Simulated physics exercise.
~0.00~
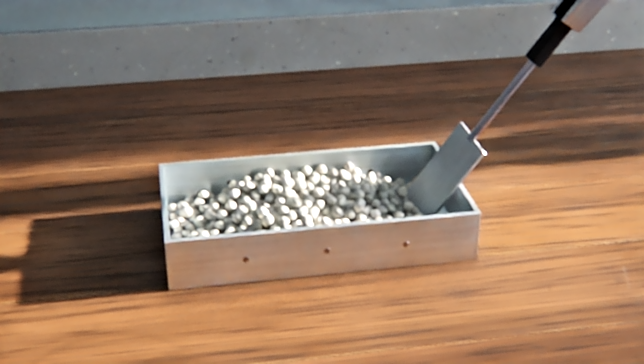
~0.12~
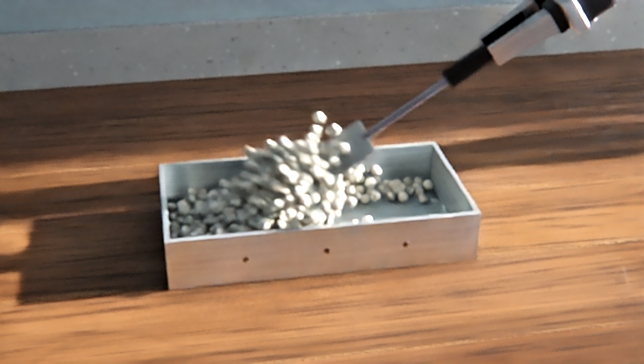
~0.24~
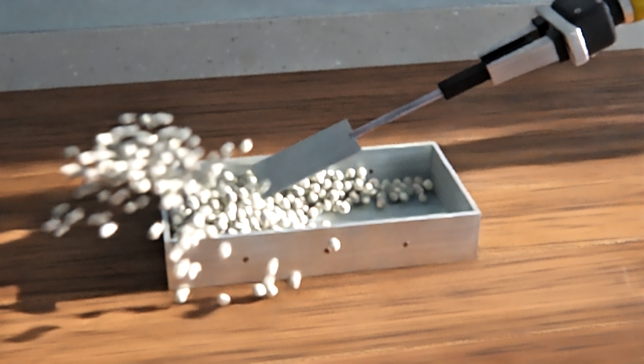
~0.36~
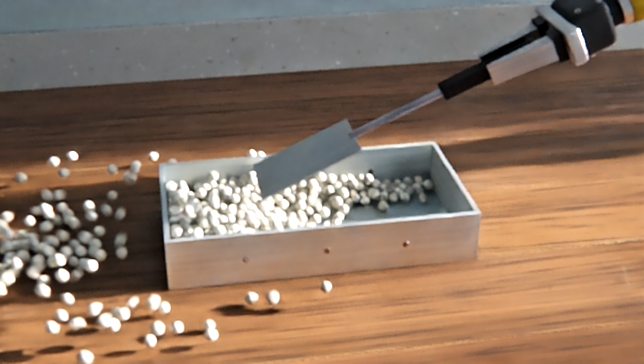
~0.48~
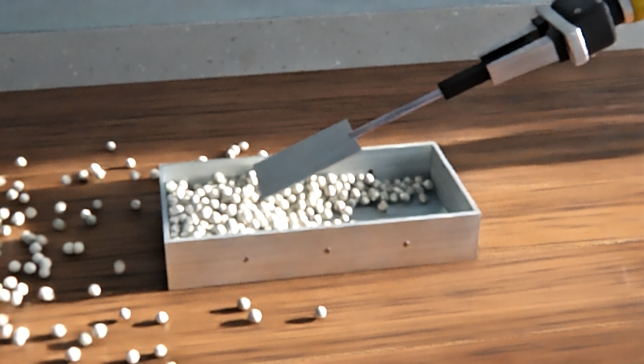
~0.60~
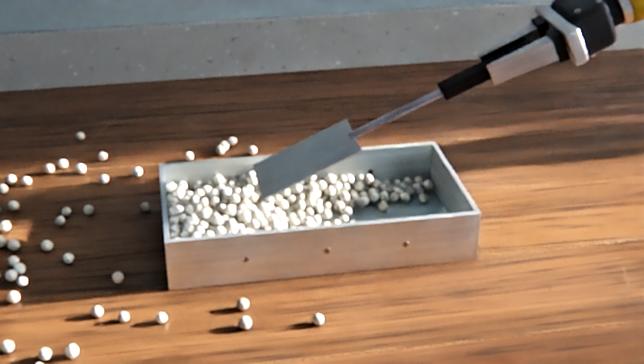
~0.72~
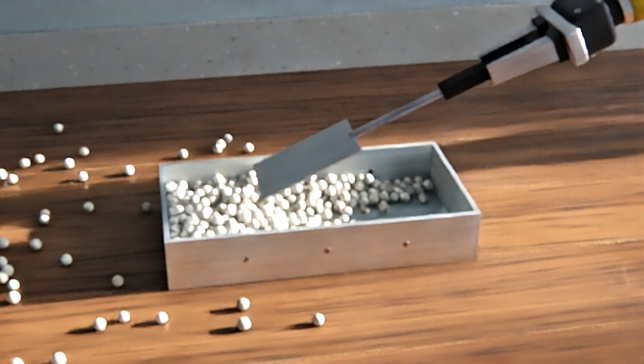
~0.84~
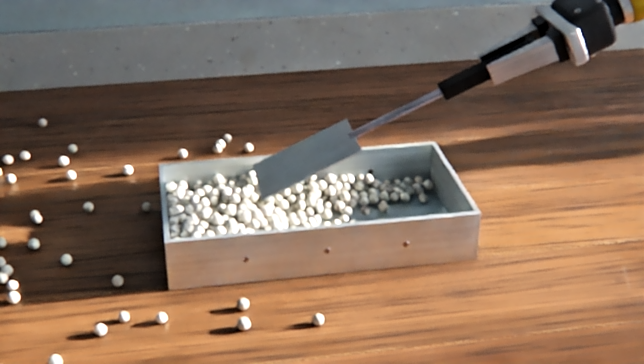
A robot-held spatula sweeps left through a trough of white beads, scattering many onto the table.
